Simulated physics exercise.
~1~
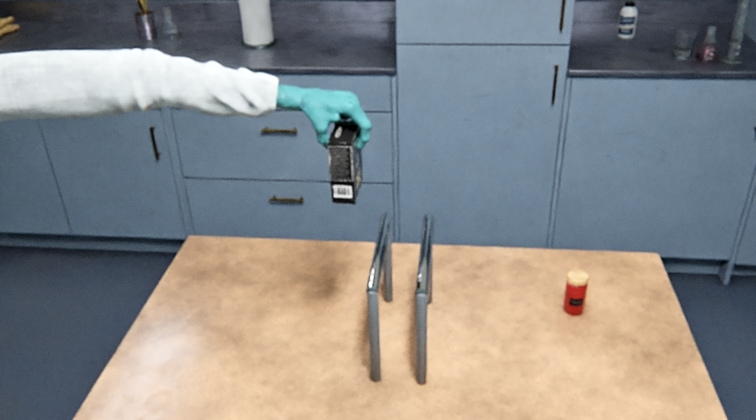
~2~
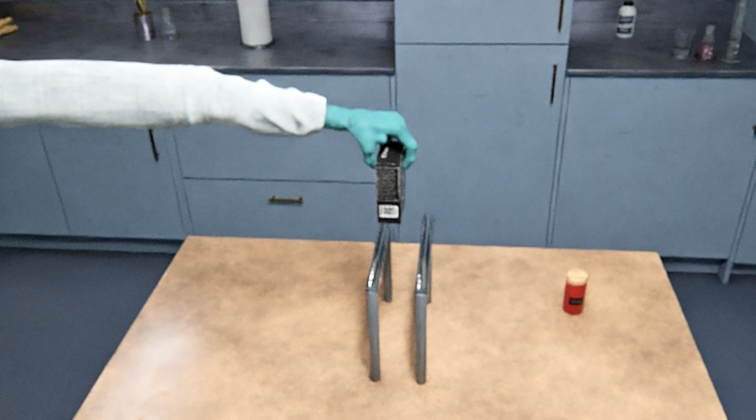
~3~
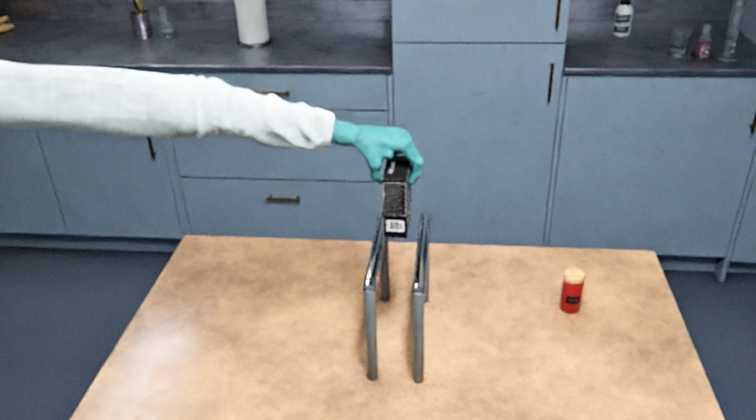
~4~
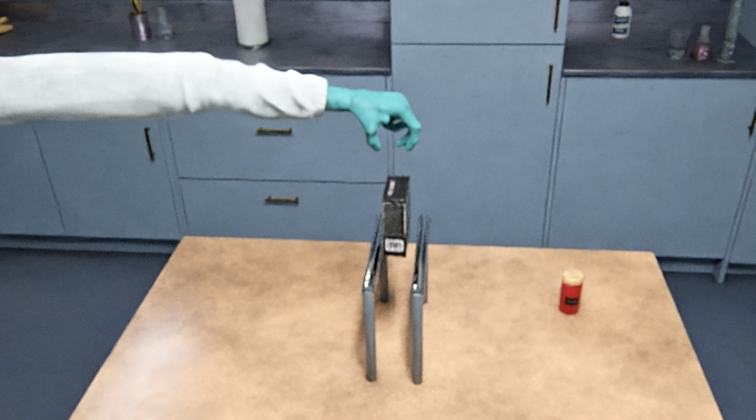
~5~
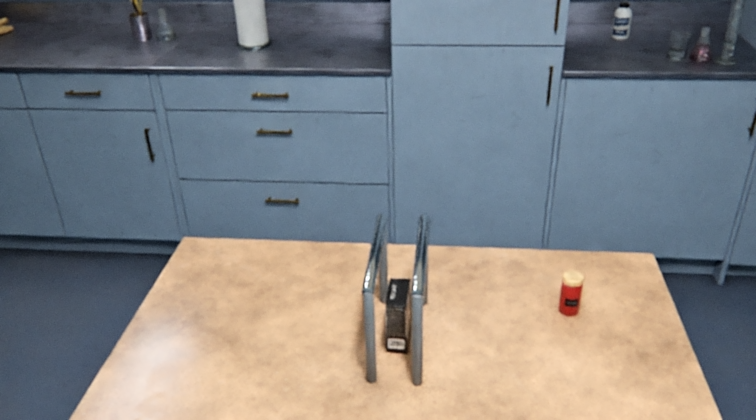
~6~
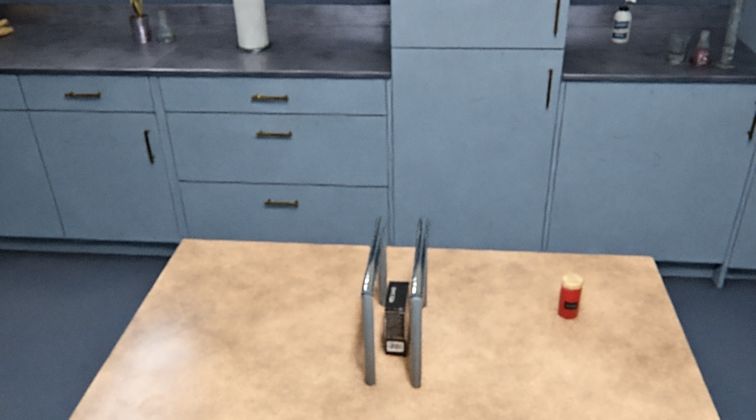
Kitchen table, gloved hand carrying a black packet right and releasing it above two upright supports, the packet dropping between them onto the tabletop.
